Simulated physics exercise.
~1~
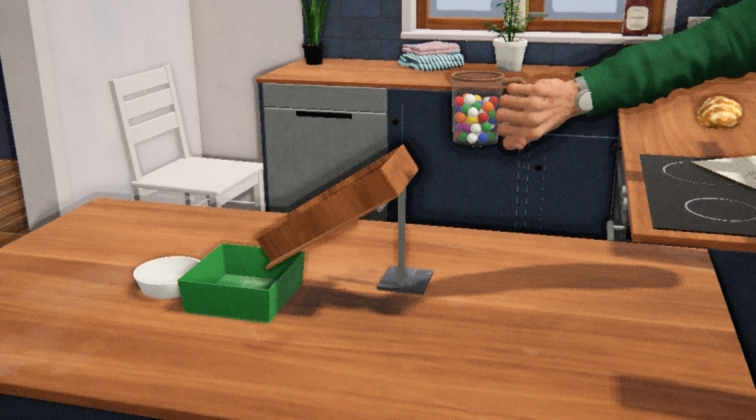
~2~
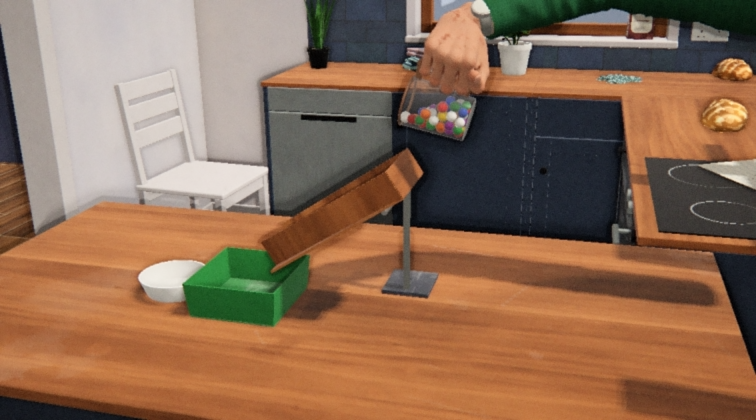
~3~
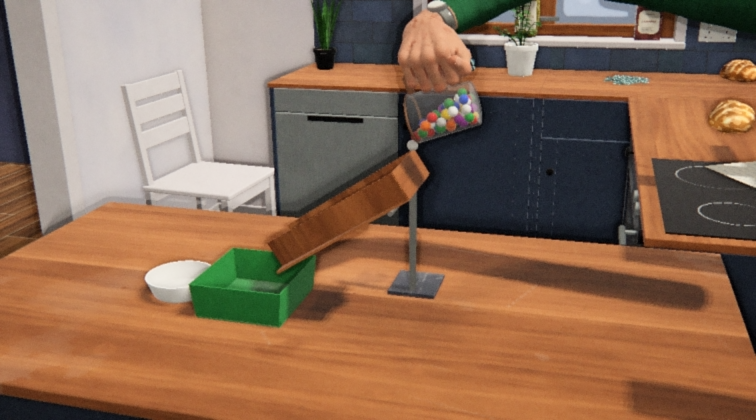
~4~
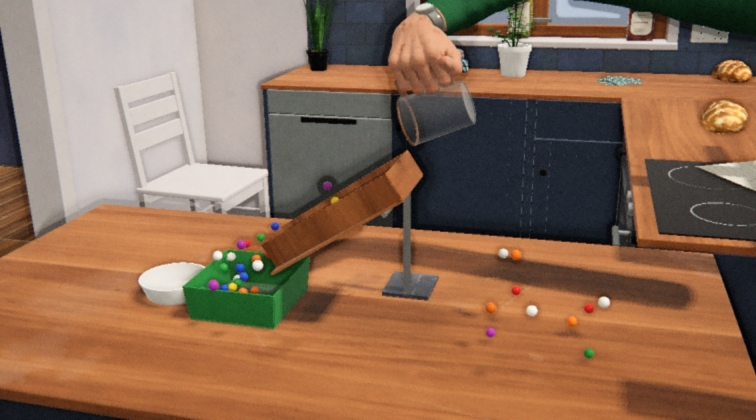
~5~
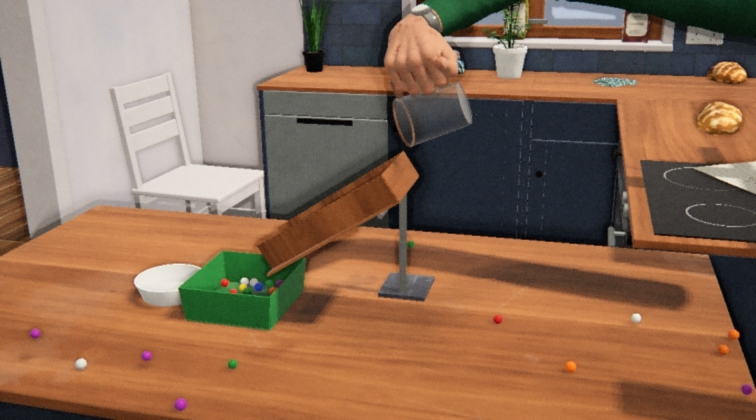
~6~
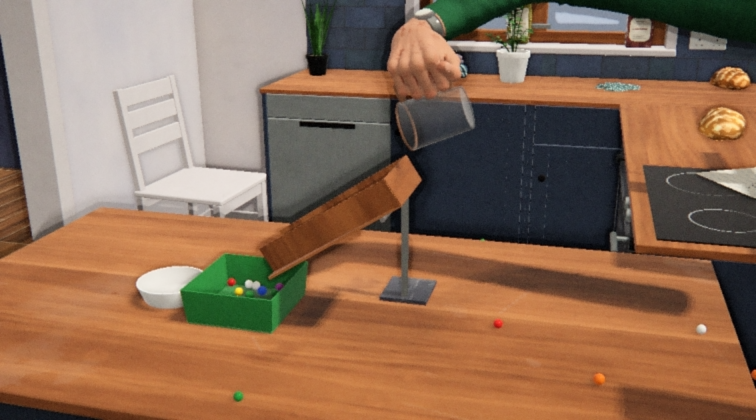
A hand tips colourful marbles onto a wooden slope, and they scatter across table and green tin.
